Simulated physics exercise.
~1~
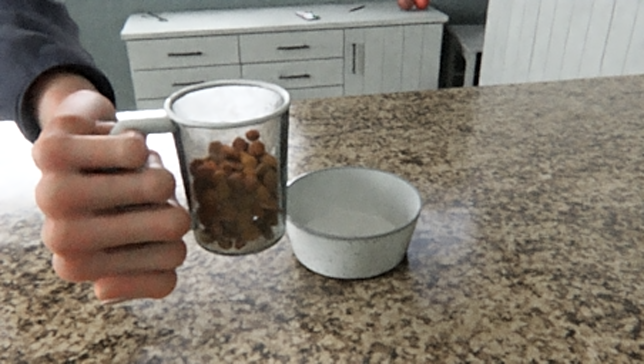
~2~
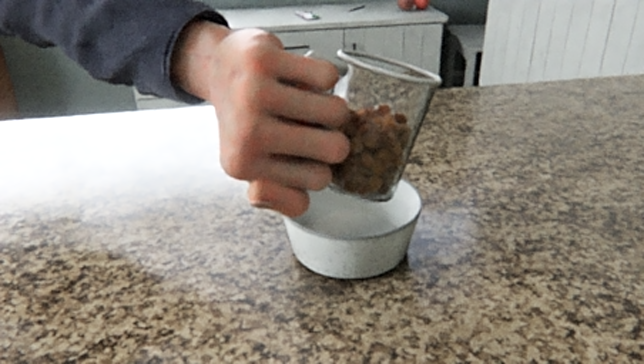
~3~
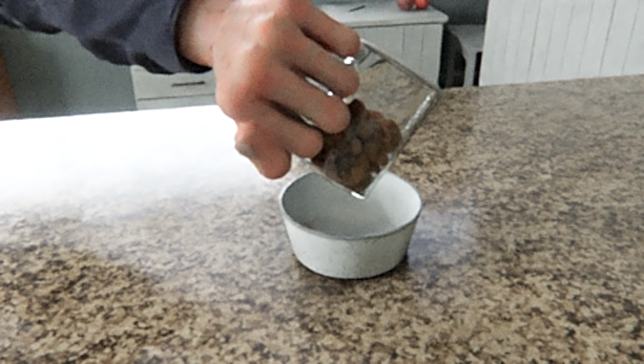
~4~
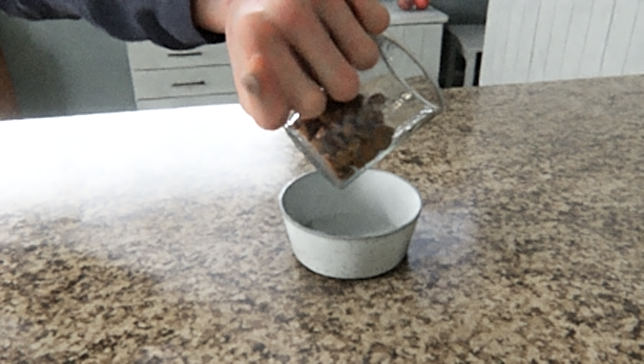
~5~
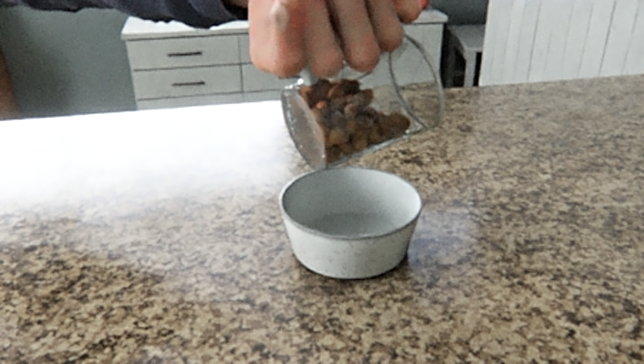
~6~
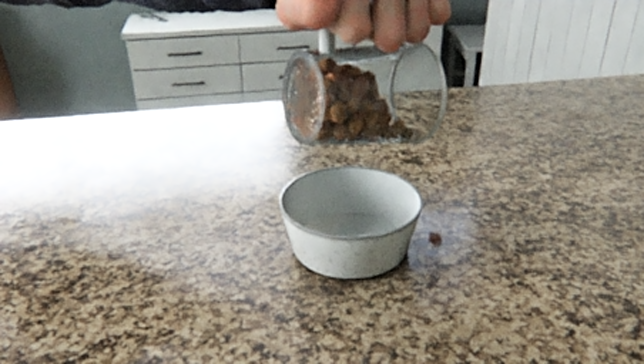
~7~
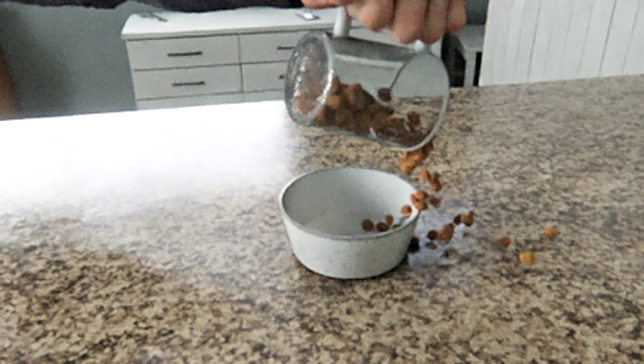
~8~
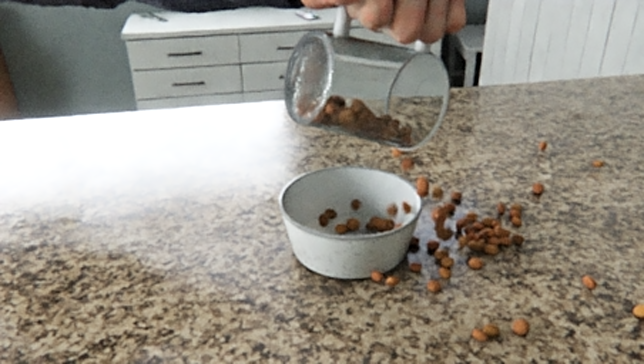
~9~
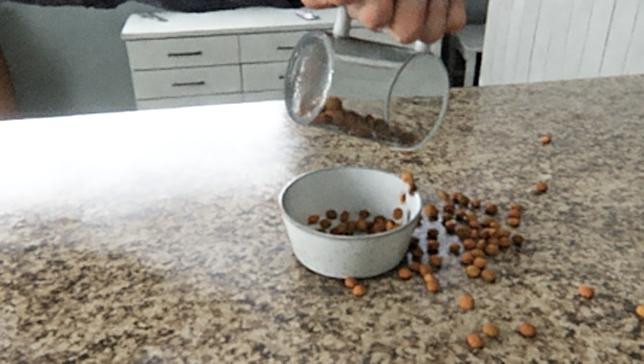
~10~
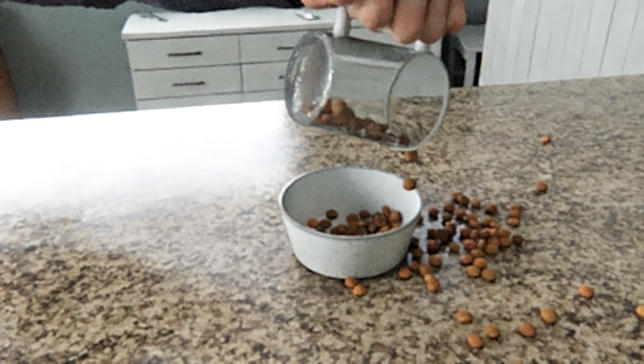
Hand tipping brown kibble from a clear cup, some landing in a pale bowl, many scattering across the speckled counter beside it.
